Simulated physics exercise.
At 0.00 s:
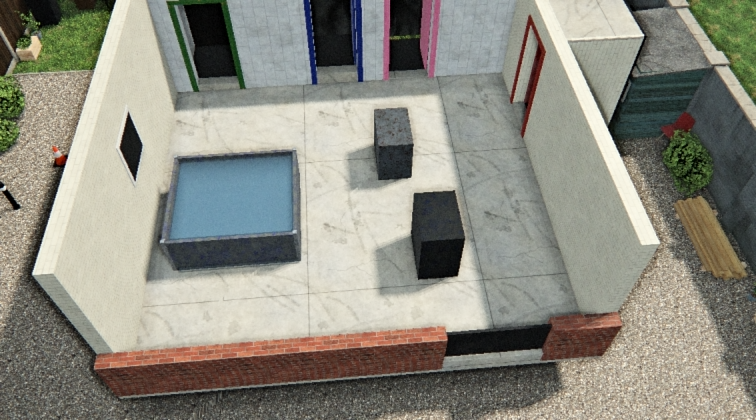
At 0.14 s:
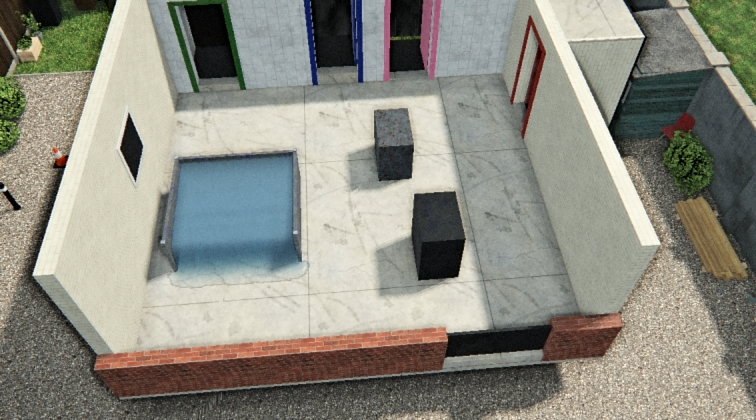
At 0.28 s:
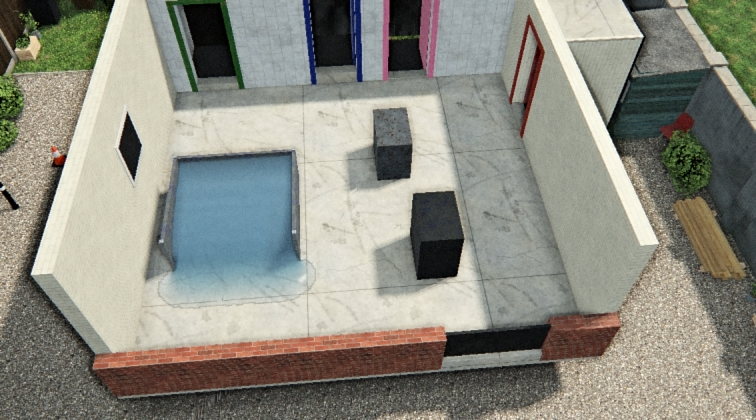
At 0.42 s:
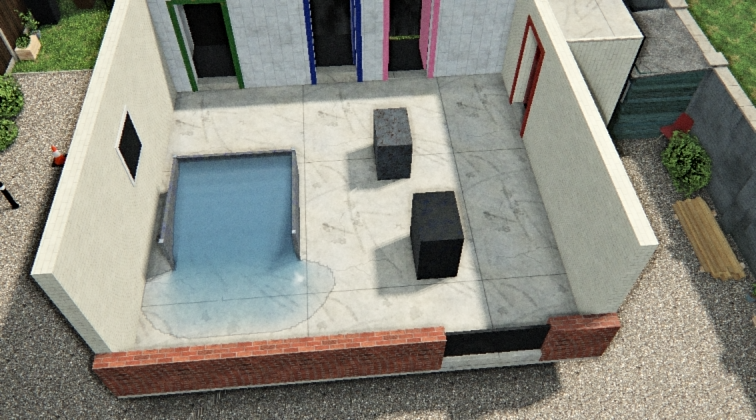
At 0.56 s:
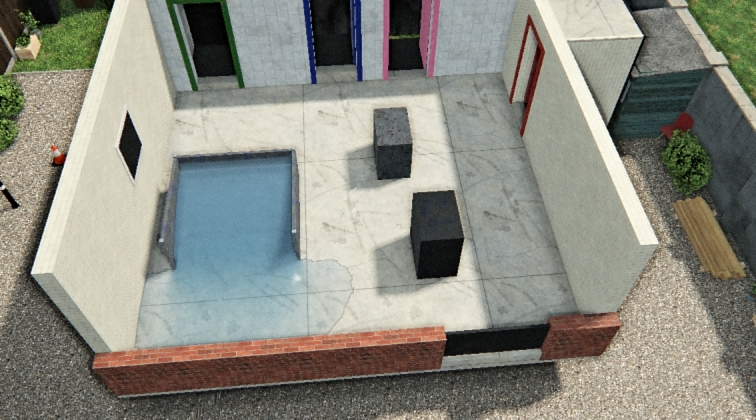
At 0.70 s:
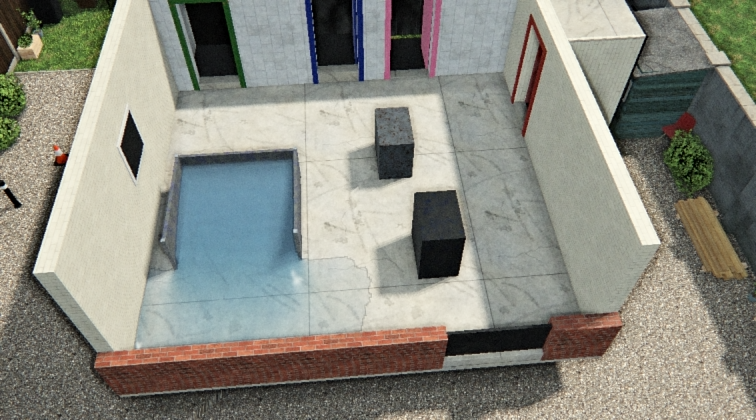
The clip shows a walled yard with a water-filled open tank and two dark blocks; the tank's near wall gives way, and water pours onto the pale floor, spreading toward the low brick wall and then rightward.
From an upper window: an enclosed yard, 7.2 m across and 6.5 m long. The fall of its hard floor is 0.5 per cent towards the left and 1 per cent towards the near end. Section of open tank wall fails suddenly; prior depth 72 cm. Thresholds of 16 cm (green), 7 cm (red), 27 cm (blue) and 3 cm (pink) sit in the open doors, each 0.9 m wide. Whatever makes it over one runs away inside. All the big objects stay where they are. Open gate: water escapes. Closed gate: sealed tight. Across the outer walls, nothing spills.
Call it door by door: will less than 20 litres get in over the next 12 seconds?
Green door - yes, less; red door - yes, less; blue door - yes, less; pink door - no, 20 litres or more.
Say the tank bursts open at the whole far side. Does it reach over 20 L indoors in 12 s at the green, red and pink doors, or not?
Then green exceeds it, red exceeds it, pink exceeds it.
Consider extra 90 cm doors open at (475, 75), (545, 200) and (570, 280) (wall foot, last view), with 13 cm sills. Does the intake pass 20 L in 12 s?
Note, doorways in listed order: Stays short, stays short, goes beyond.
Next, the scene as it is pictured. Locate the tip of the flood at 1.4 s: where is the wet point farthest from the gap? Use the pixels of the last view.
That's around (443, 347) in the last picture.
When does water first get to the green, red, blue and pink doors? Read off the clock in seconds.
So, green at 3.8 s, then red at 4.5 s, blue at 5.0 s, and pink at 6.5 s.
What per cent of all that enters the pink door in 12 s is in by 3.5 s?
Roughly 0 percent is in by then.
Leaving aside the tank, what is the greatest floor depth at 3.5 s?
Roughly 30 cm.
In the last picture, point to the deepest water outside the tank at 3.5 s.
Around (577, 306).
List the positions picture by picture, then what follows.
The open tank at (233, 196) is whole and still, 72 cm deep, in the first picture.
The front is at (305, 264), 1.2 m from the gap at (235, 254); 0.5 m2 of floor is under water; 72 cm left at the back of the open tank, in the second picture.
The front is at (308, 284), 1.3 m from the gap at (235, 256); 1.6 m2 of floor is under water; 72 cm left at the back of the open tank, in the third picture.
Water pours out at (235, 256) and has run 1.7 m, to (319, 301); typically 11 cm deep outside, 66 cm at the open tank's back, in the fourth picture.
The front is at a hidden place, 2.1 m from the gap at (235, 256); 5.4 m2 of floor is under water; 60 cm left at the back of the open tank, in the fifth picture.
The front is at a hidden place, 2.5 m from the gap at (237, 256); 6.2 m2 of floor is under water; 61 cm left at the back of the open tank, in the sixth picture.
After 1.4 s water covers 20 % of the floor and is deepest (58 cm) near (144, 372); green door not reached, red door not reached, blue door not reached, pink door not reached.
After 2.2 s water covers 25 % of the floor and is deepest (46 cm) near (133, 373); green door not reached, red door not reached, blue door not reached, pink door not reached.
After 3.5 s water covers 45 % of the floor and is deepest (30 cm) near (577, 306); green door not reached, red door not reached, blue door not reached, pink door not reached.
After 7.0 s water covers 95 % of the floor and is deepest (13 cm) near (476, 344); green door 7 cm at the sill, 3 L in, red door 3 cm at the sill, 0 L in, blue door 2 cm at the sill, 0 L in, pink door 8 cm at the sill, 2 L in.
After 12.0 s water covers 100 % of the floor and is deepest (10 cm) near (133, 373); green door 4 cm at the sill, 3 L in, red door 7 cm at the sill, 2 L in, blue door 4 cm at the sill, 0 L in, pink door 5 cm at the sill, 67 L in.
